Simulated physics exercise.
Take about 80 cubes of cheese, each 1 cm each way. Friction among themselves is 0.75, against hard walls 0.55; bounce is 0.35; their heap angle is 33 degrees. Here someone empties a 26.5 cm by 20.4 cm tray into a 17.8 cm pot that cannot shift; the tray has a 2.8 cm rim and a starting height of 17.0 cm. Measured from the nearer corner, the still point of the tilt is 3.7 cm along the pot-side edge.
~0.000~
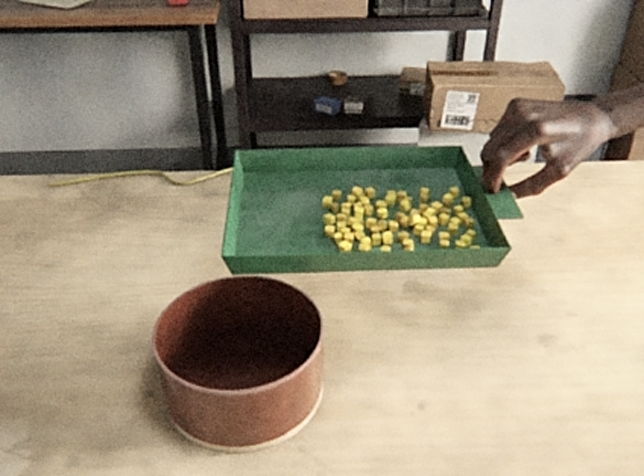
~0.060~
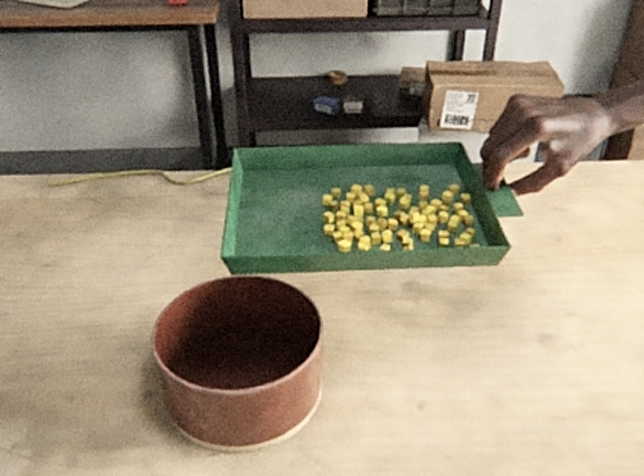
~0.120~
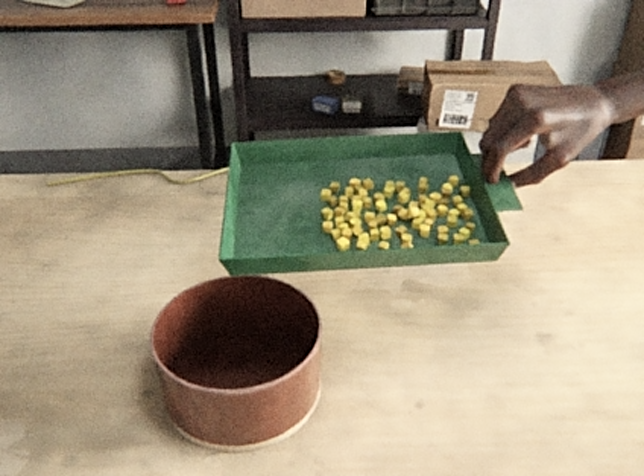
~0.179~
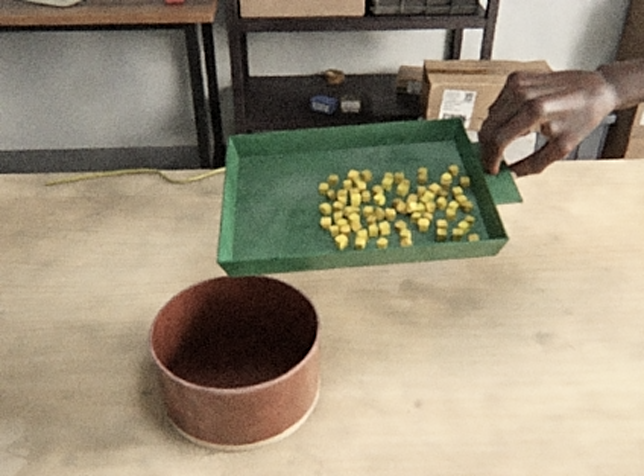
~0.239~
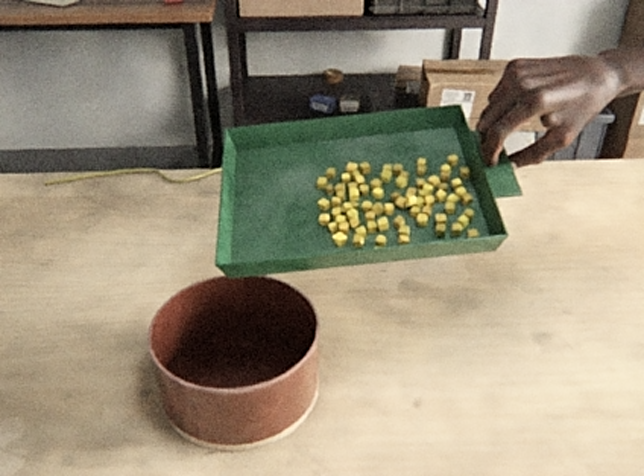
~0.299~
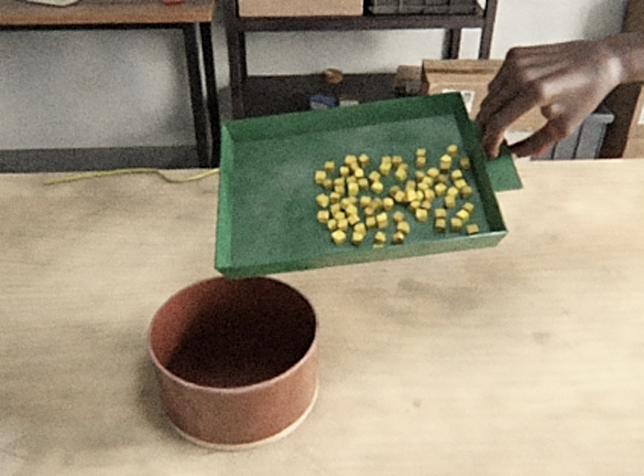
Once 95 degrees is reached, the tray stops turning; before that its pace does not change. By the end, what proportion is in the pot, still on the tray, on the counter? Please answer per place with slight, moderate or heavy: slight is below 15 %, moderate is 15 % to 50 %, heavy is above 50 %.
Per place: Pot heavy, tray slight, counter moderate.
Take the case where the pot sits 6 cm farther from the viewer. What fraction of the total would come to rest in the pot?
Then close to 20 per cent.
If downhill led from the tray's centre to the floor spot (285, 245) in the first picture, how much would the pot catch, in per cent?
Estimate: Some 95 per cent.
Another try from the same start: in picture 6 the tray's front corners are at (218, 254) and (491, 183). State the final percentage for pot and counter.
In the pot: 70 per cent; on the counter: 30 per cent.
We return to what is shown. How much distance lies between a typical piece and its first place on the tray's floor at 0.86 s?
By then it sits near 8 cm from where it began.
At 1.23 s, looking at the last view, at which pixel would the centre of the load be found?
My estimate is roughly (315, 256).
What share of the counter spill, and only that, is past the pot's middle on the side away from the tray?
Share: Around 20 %.
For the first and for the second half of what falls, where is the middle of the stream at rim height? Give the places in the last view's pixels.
The first half passes near (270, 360) and the second half near (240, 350).
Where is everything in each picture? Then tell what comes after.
The first frame shows tray tilt 0 degrees, front corners at (230, 252) and (502, 244); middle of the pieces at (400, 218); pot at (239, 328).
The second frame shows tray tilt 1 degrees, front corners at (229, 252) and (502, 242); middle of the pieces at (399, 216).
The third frame shows tray tilt 4 degrees, front corners at (227, 254) and (501, 239), lowest corner left front; middle of the pieces at (398, 210).
The fourth frame shows tray tilt 8 degrees, front corners at (225, 256) and (500, 234), lowest corner left front; middle of the pieces at (397, 204).
The fifth frame shows tray tilt 12 degrees, front corners at (224, 259) and (499, 230), lowest corner left front; middle of the pieces at (396, 197).
The sixth frame shows tray tilt 16 degrees, front corners at (223, 262) and (498, 227), lowest corner left front; middle of the pieces at (395, 192); pot at (234, 326). The tray's pace is about 65 degrees a second.
Then, at 0.86 s, tilt 53 degrees; the tray holds 100 %, the pot 0 %.
After 1.23 s, tilt 78 degrees; the tray holds 90 %, the pot 10 %.
After 1.69 s, tilt 95 degrees; the tray holds 15 %, the pot 55 %.
At rest (2.8 s), pot 75 %, tray 5 %, counter 25 %.
